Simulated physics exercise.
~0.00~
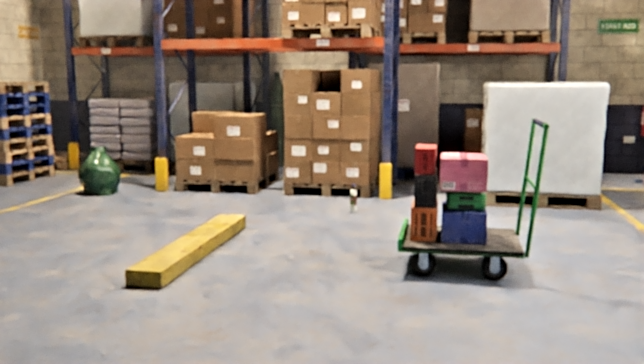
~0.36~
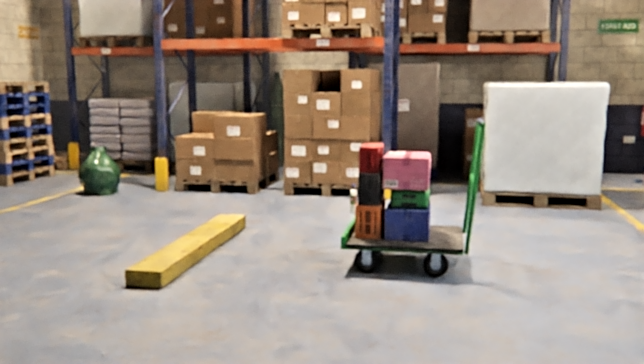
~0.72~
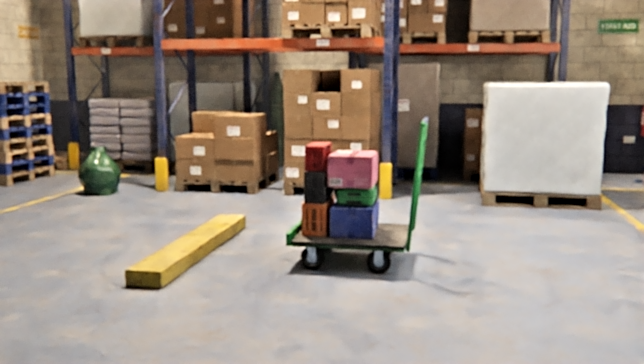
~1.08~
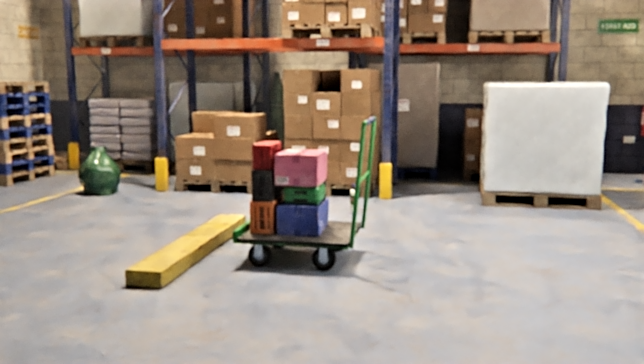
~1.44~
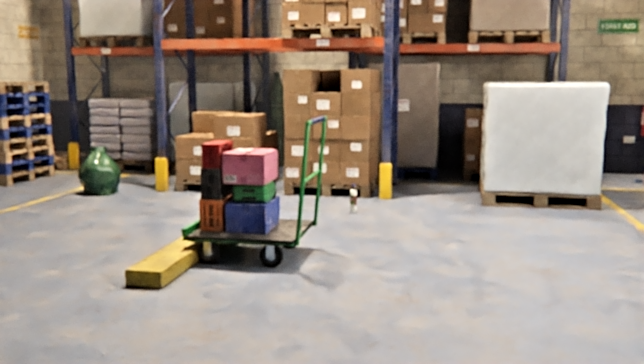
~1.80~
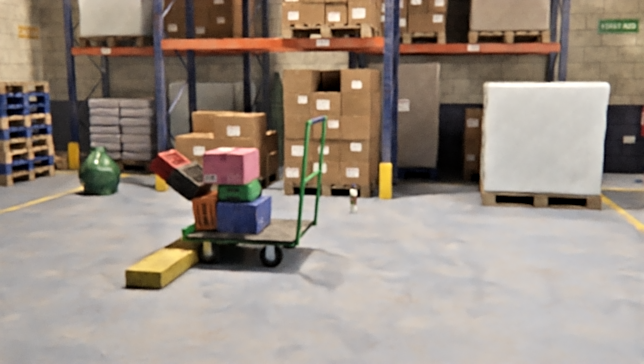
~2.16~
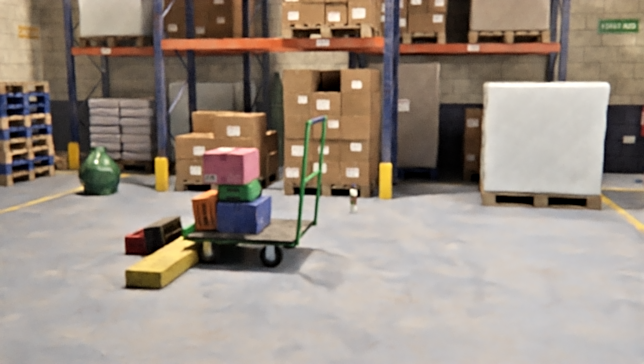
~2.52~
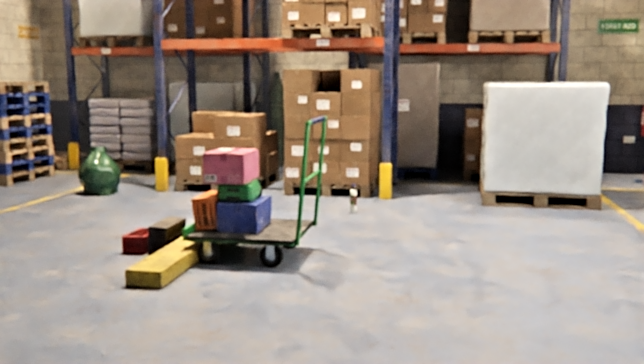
At the start, a flatbed trolley with a green handle stands on a warehouse floor, loaded with stacked crates and boxes, while a yellow kerb lies to its left. The trolley rolls left across the open floor with its load upright, and no one is seen pushing it. It stops against the kerb, and the red and black crates at the front lean forward over the edge. Both tumble off and land beyond the kerb, the red one on its side and the black one upside down. The pink parcel, green suitcase, blue carton and a tilted orange crate remain on the deck.
